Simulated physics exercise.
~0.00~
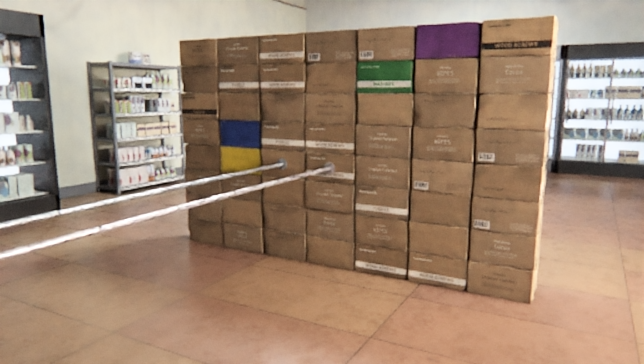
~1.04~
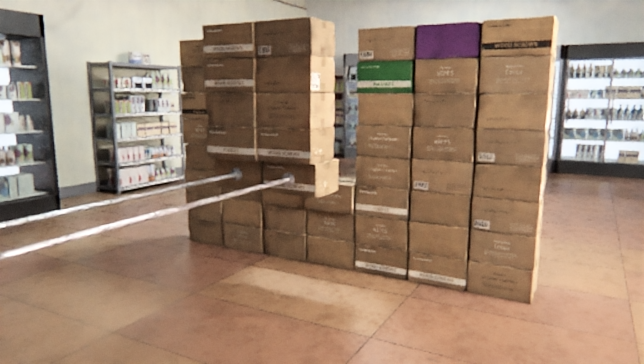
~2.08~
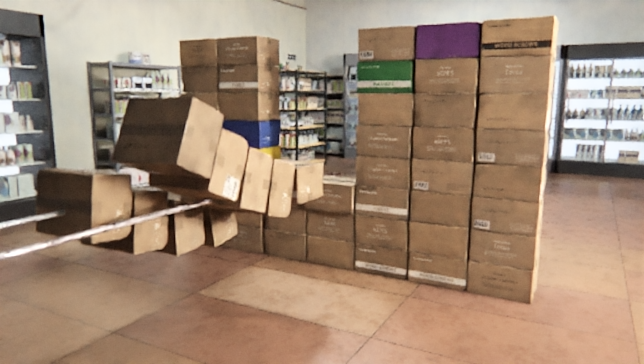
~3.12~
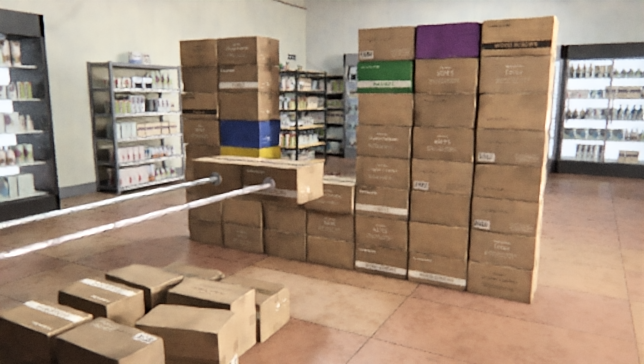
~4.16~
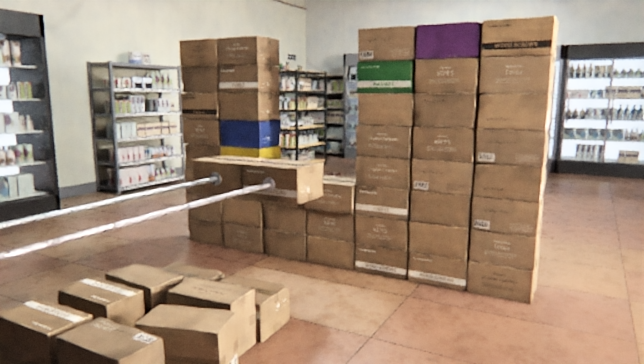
In a shop with bottle-lined shelves, two metal rods drew a pair of neighbouring boxes out of a tall cardboard wall, and the ones above tipped forward and tumbled to the floor, leaving a gap while the blue, yellow, green and purple boxes stayed up.
